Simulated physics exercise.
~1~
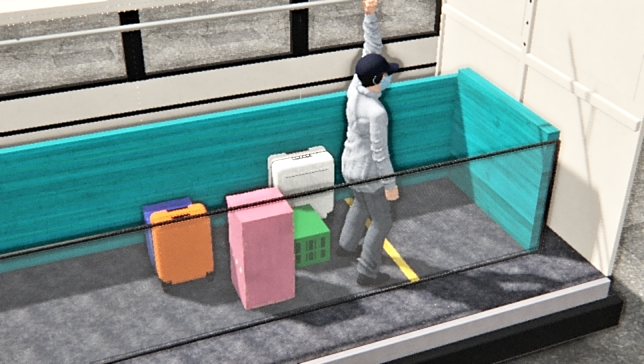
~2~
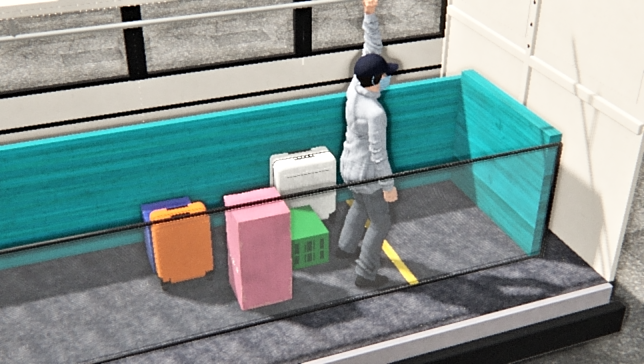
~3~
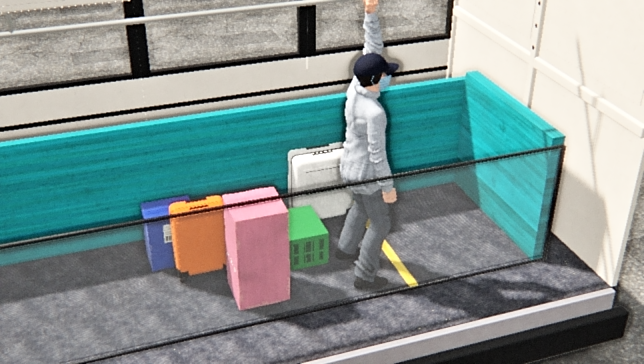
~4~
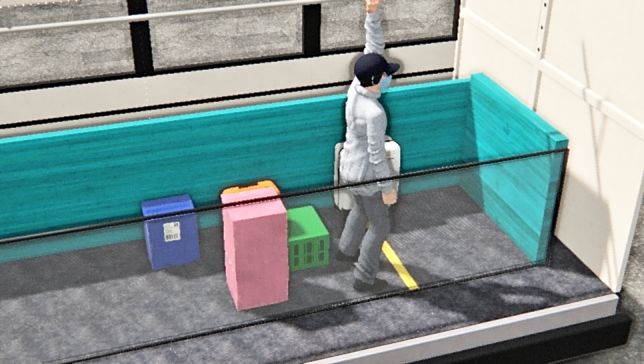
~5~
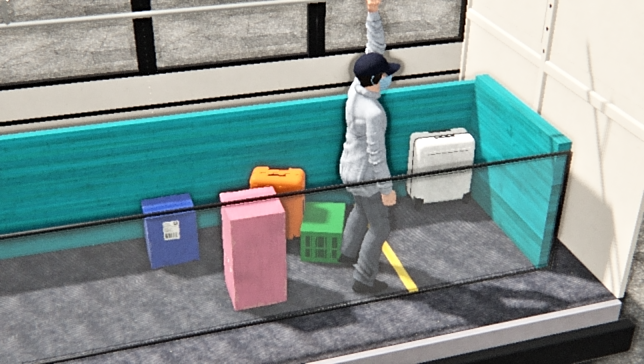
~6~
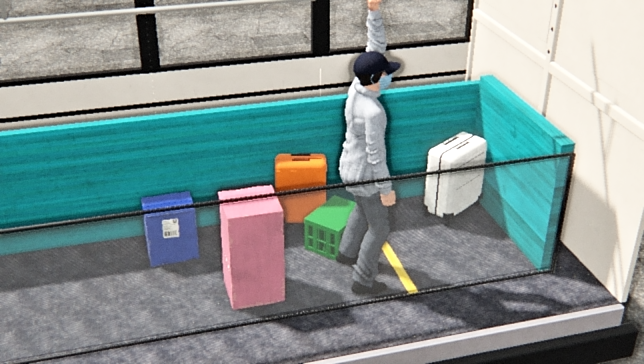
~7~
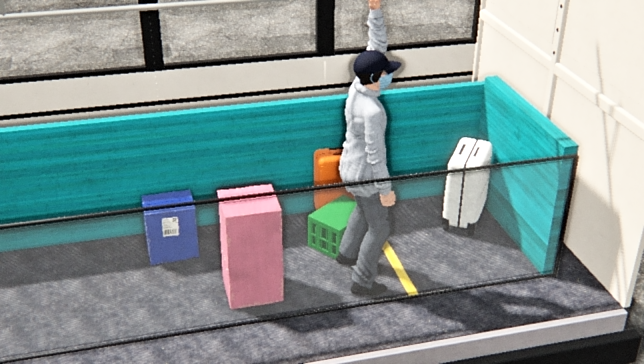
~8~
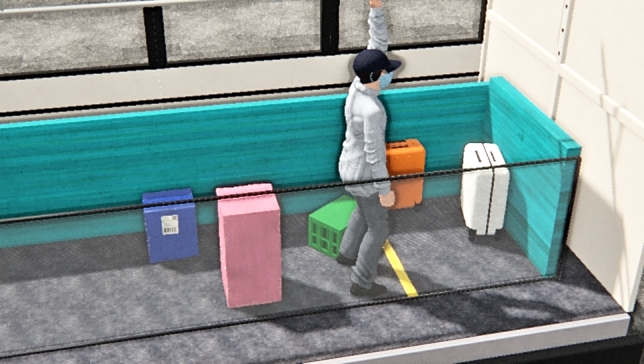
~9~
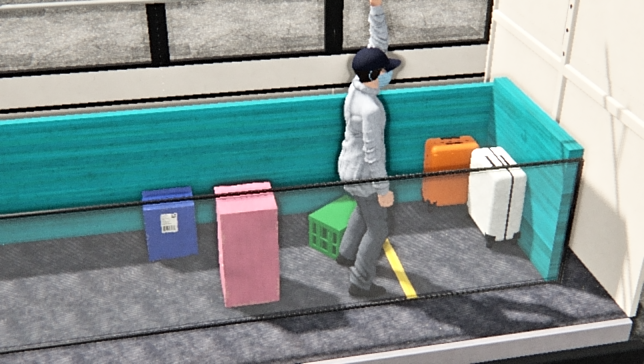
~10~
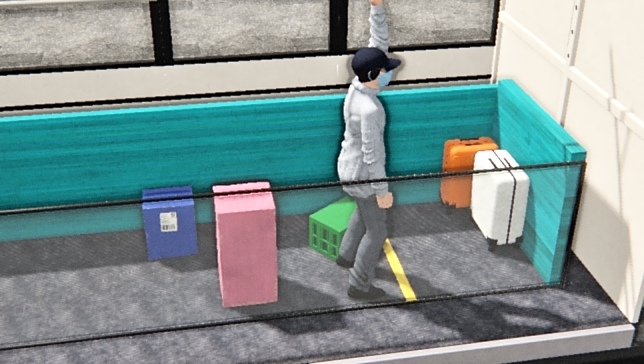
In the video, a masked passenger stands with one arm raised among luggage as a white suitcase and then an orange case roll right past a yellow line, stopping near the end wall, while a green crate shifts slightly and the blue and pink pieces stay put.
